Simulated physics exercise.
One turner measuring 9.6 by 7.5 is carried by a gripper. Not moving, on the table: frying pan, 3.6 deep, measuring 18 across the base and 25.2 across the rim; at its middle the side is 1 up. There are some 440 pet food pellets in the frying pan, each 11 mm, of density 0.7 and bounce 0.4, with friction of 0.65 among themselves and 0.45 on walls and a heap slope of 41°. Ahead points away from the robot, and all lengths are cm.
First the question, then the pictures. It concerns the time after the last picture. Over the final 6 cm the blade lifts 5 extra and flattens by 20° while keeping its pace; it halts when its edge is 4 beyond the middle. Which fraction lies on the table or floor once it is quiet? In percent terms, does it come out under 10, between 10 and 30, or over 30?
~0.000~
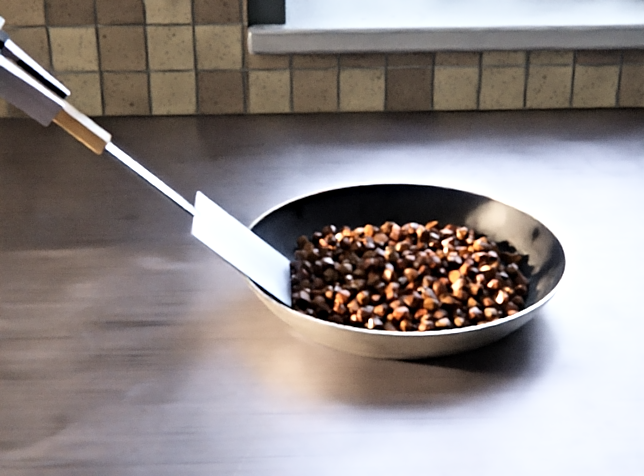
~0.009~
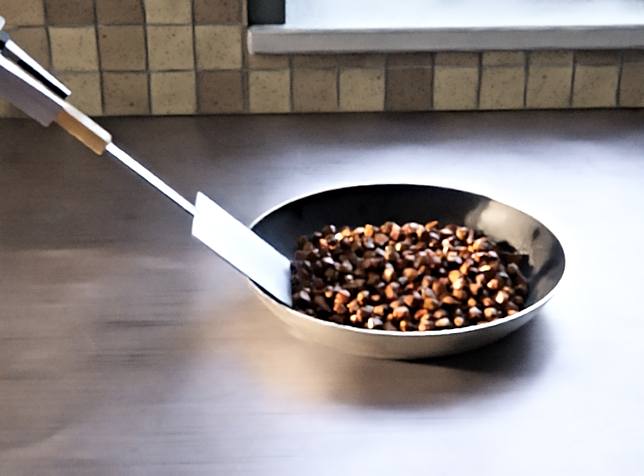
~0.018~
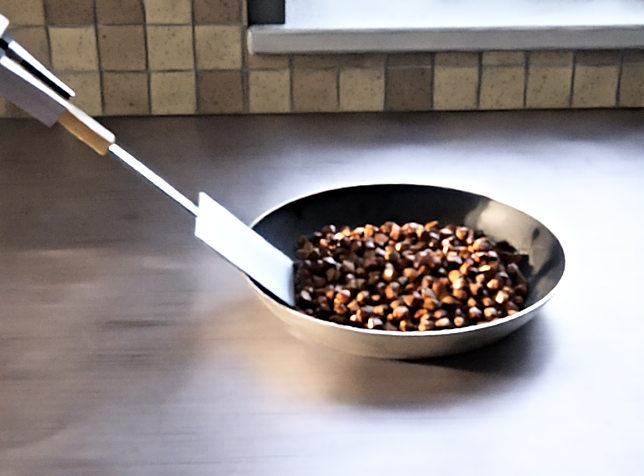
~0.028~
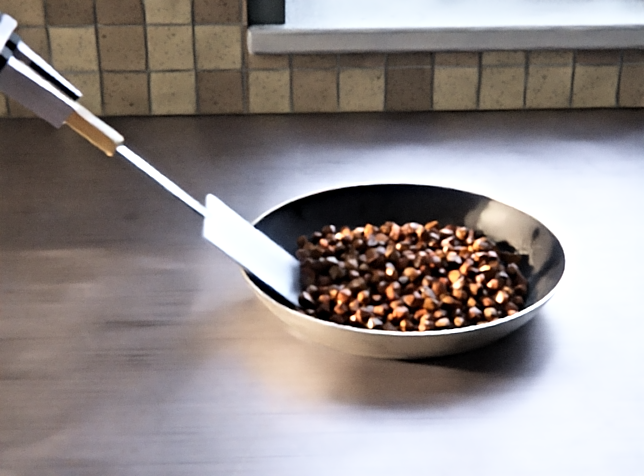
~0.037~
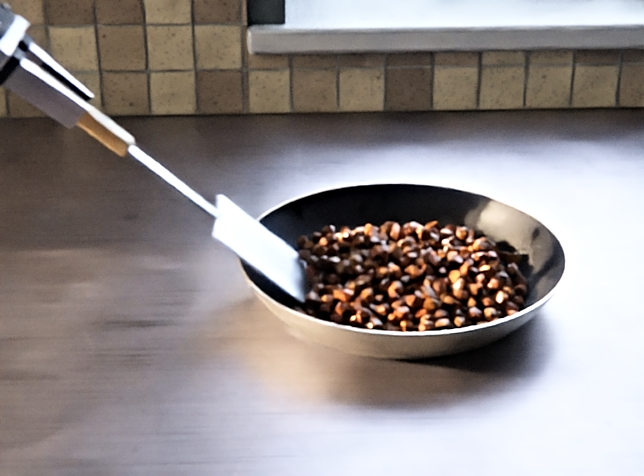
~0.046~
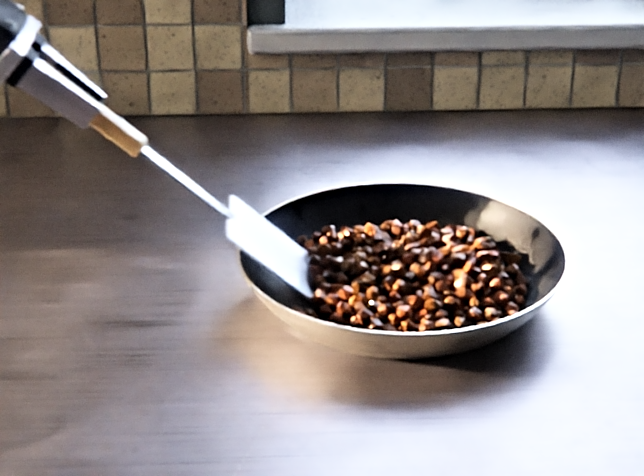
It comes out under 10 %.
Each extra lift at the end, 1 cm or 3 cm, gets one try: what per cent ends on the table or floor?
Result: Approx. 0 % and 5 %, one try each.
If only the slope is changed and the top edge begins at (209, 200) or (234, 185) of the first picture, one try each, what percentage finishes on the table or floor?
About 5% and 5%.
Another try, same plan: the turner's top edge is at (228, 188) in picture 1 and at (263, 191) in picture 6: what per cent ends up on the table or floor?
It comes to something like 5 %, give or take.
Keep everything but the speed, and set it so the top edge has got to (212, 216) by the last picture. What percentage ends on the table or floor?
That share would be about 0 percent.
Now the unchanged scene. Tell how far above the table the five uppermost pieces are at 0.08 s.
Roughly 5 cm.
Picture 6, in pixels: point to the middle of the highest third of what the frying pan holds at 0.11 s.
Roughly pixel (439, 259).
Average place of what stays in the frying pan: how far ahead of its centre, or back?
Ahead, by about 3.5 cm.
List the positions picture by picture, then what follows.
The first frame shows turner top edge at (195, 213), sloping 42°; upper third of the load around (397, 268), from x 295 to 520, top at y 230; 444 in the frying pan.
The second frame shows turner top edge at (195, 213), sloping 42°; upper third of the load around (397, 268), from x 295 to 520, top at y 230.
The third frame shows turner top edge at (199, 214), sloping 42°; upper third of the load around (397, 267), from x 295 to 520, top at y 230.
The fourth frame shows turner top edge at (206, 215), sloping 42°; upper third of the load around (395, 265), from x 295 to 520, top at y 230.
The fifth frame shows turner top edge at (217, 216), sloping 42°; upper third of the load around (395, 263), from x 295 to 520, top at y 230.
The sixth frame shows turner top edge at (230, 216), sloping 42°; upper third of the load around (398, 263), from x 295 to 520, top at y 225; 444 in the frying pan.
By 0.08 s, sloping 42°, highest piece 5 above the table; 444 in the frying pan.
By 0.11 s, sloping 34°, highest piece 7 above the table; 444 in the frying pan.
By 0.32 s, sloping 22°, highest piece 6 above the table; 415 in the frying pan, 27 on the table or floor, 2 on the blade or in flight.
By 1.37 s, sloping 22°, highest piece 4 above the table; 415 in the frying pan, 29 on the table or floor.
Final count, 415 in the frying pan, 29 on the table or floor. That is 7 % on the table or floor.
